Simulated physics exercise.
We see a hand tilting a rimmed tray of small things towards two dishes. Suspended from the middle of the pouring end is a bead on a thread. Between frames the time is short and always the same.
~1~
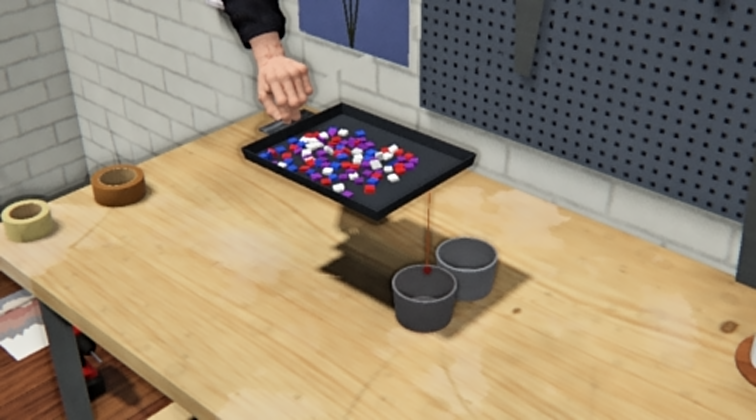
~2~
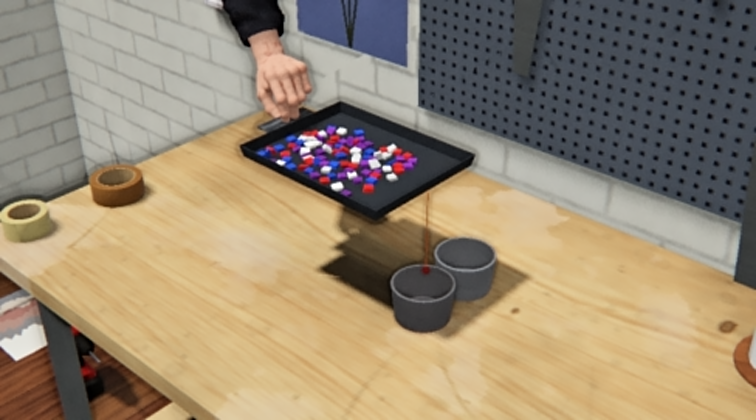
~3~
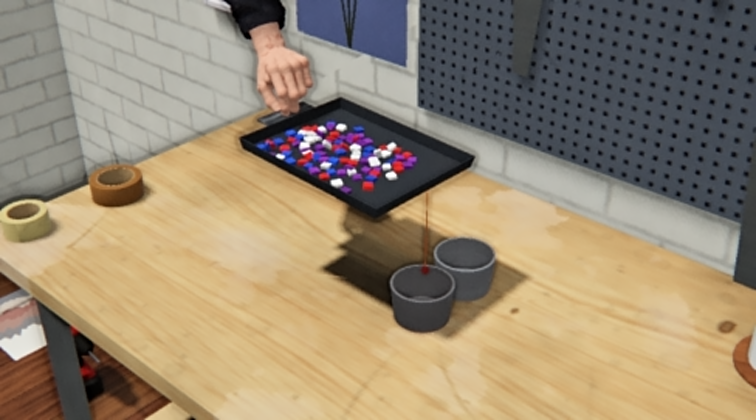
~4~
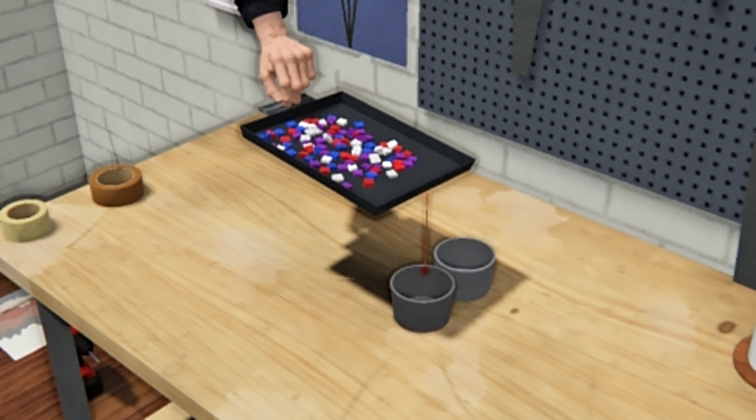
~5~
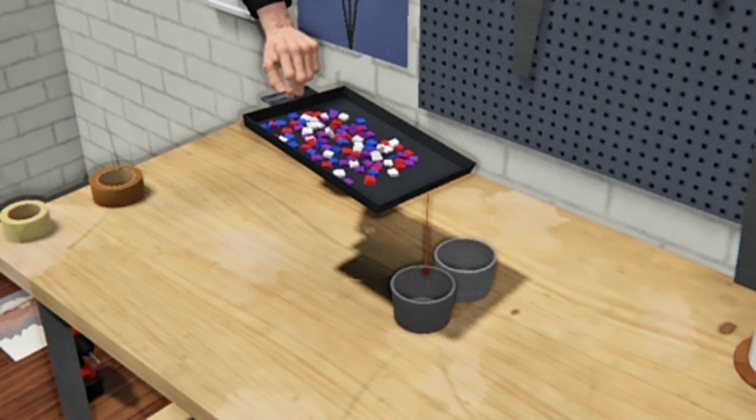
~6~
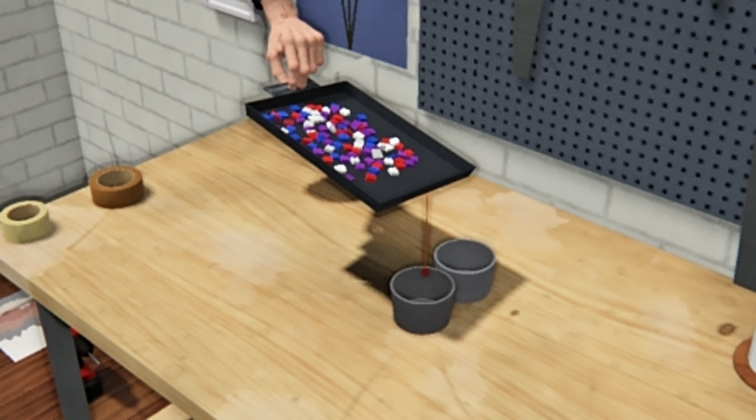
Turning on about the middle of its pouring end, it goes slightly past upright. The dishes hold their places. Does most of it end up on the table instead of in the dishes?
No, most of it goes into the dishes.
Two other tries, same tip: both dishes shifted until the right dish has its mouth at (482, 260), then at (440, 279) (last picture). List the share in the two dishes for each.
60 %, then 10 %.
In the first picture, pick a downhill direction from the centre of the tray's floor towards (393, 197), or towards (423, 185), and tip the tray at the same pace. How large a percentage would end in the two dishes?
In turn some 0 and 20 per cent.
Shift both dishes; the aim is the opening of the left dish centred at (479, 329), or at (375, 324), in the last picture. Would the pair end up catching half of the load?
The pair would catch the lesser share the first time and the lesser share the second time.
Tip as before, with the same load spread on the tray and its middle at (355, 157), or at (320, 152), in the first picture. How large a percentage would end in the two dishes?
In order, 90 % then 80 %.
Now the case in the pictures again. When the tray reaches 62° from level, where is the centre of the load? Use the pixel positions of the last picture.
Roughly at (438, 164).
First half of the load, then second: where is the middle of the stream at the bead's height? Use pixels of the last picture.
First roughly (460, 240), then roughly (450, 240).
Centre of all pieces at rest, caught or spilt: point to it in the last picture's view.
(463, 279).
Just after the last frame, tray tipped steeply; almost all on the tray; about a tenth in the air.
A moment on, tray tipped past a quarter turn; roughly a quarter on the tray; roughly half in the right dish; about a tenth outside both; roughly a third in the air.
Further on, tray tipped past a quarter turn; almost all in the right dish; about a tenth outside both.
When it is over, tray tipped past a quarter turn; not one in the left dish; almost all in the right dish; about a tenth outside both.
